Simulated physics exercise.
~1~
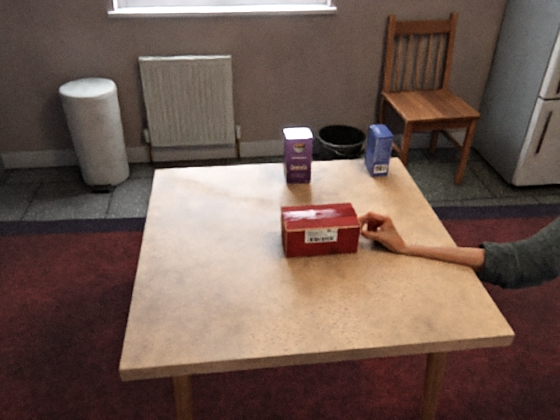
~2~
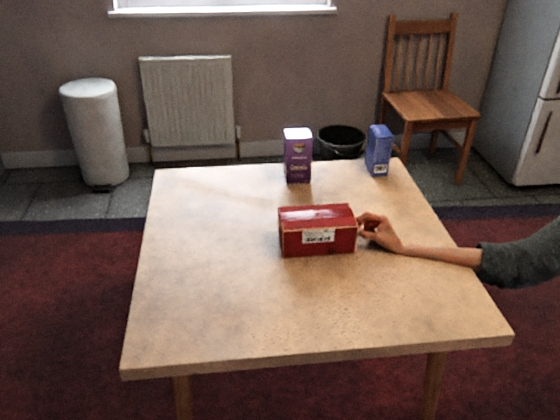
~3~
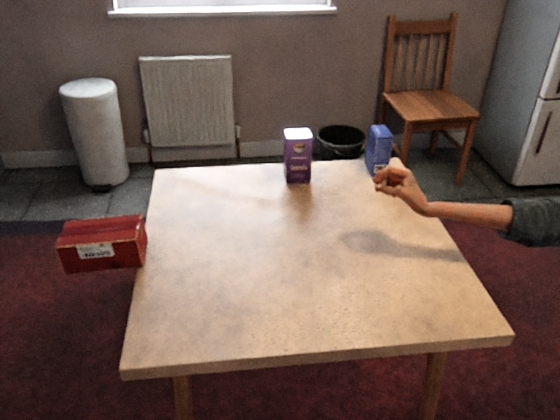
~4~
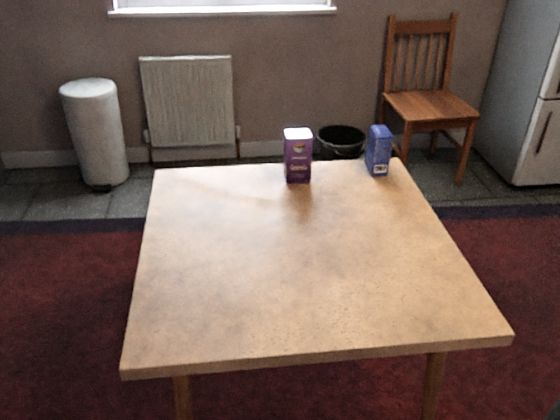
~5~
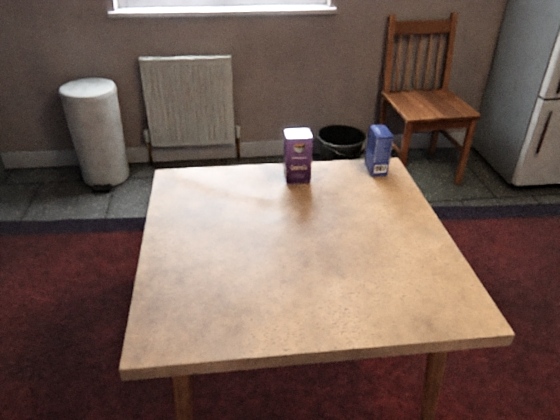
A hand reached in from the right and shoved a red box leftward across a wooden table, sending it off the left edge and out of sight. The hand withdrew, leaving only the purple and blue cartons standing near the back.
